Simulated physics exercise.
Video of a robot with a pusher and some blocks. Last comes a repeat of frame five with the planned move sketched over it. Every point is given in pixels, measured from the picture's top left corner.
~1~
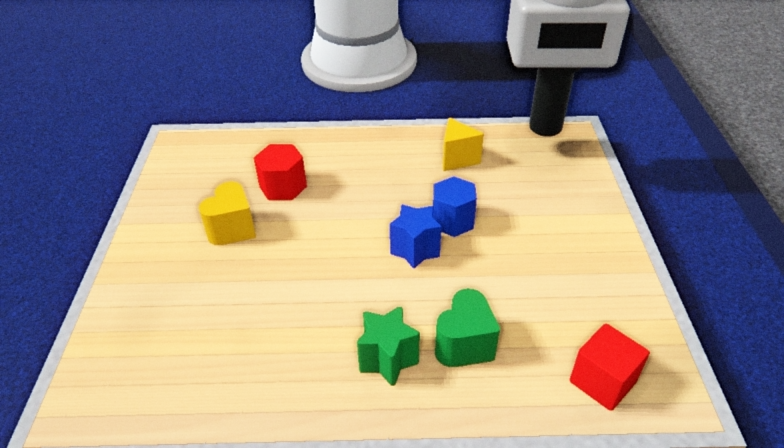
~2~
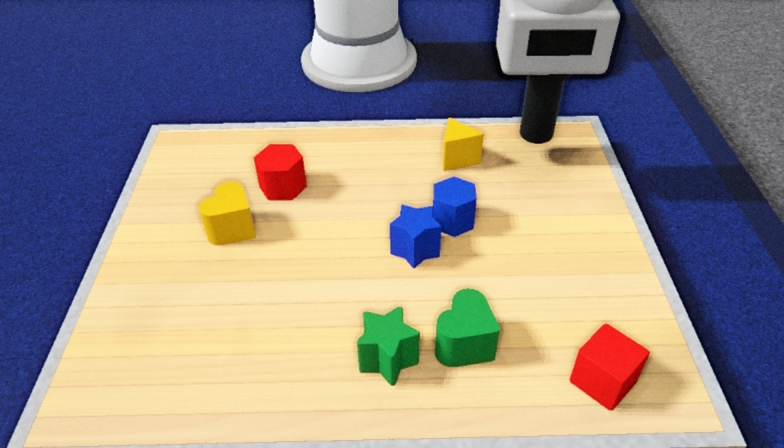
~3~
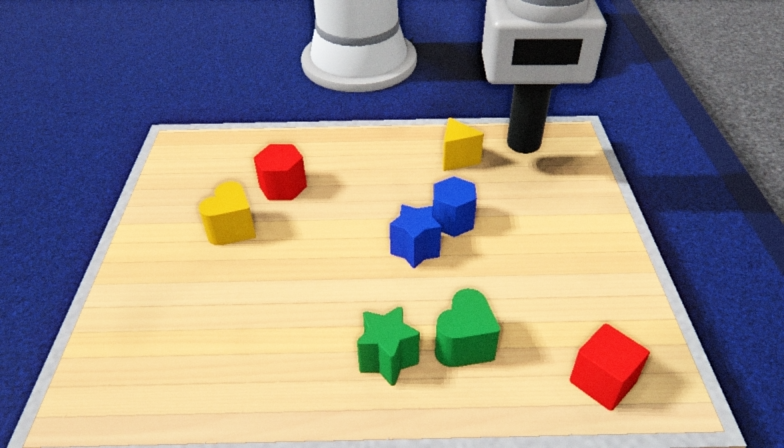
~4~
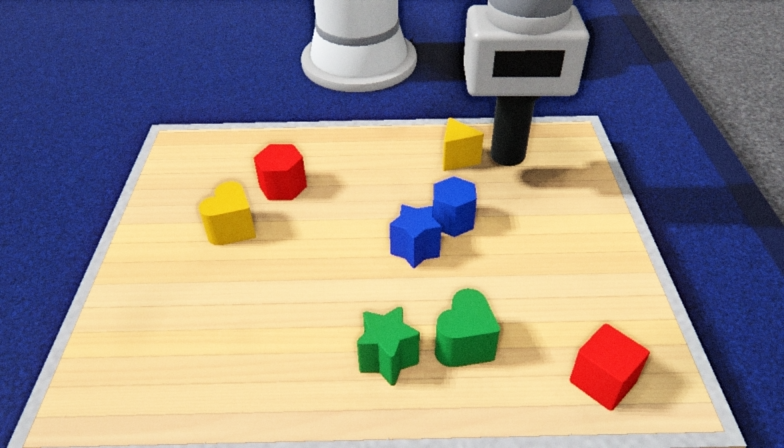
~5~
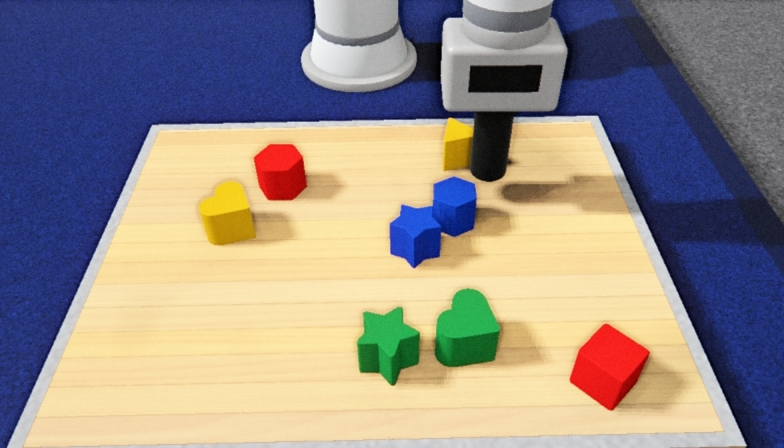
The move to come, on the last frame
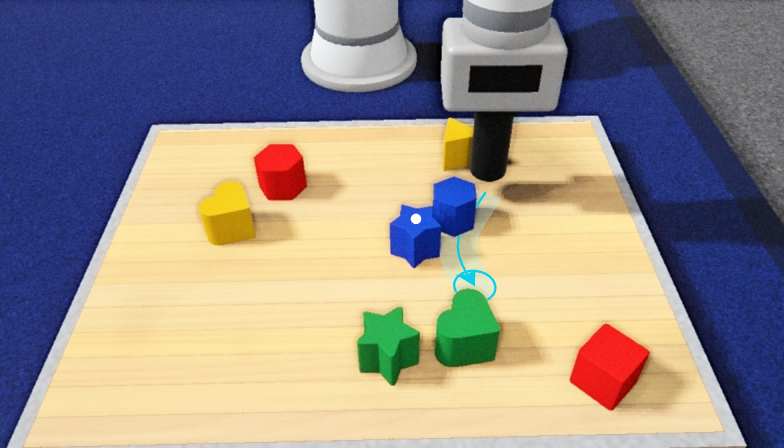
The footage shows a robot's black pusher moving down and left from the upper right of a wooden board, passing in front of a yellow triangular block toward the viewer, while the red, blue, green and yellow blocks stay still.
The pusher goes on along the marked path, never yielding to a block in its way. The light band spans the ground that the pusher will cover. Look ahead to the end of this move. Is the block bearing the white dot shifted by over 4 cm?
Final answer: No.
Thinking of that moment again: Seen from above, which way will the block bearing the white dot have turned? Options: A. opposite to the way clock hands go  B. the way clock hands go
Correct choice: A.
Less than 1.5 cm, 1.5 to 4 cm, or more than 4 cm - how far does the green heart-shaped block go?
Overall it shifts less than 1.5 cm.
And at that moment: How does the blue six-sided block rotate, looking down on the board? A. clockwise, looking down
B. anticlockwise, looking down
The one that fits is A, clockwise, looking down.
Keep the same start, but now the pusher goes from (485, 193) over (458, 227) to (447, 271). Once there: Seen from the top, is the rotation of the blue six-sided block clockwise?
Yes, that is how it ends up.
The line goes from (485, 193) via (467, 219) and (458, 251), ending at (475, 286); the dot is on the blue star.
On the path given first. One third of the way, pusher at (469, 199); blue star at (405, 224), turned 20° anticlockwise; blue six-sided block at (435, 202), turned 30° clockwise.
Two thirds of the way, pusher at (460, 230); blue star at (387, 231), turned 35° anticlockwise; blue six-sided block at (419, 211), turned 65° clockwise.
At the end, pusher at (477, 265); blue star at (387, 231), turned 35° anticlockwise; blue six-sided block at (419, 211), turned 65° clockwise; green heart-shaped block unmoved.
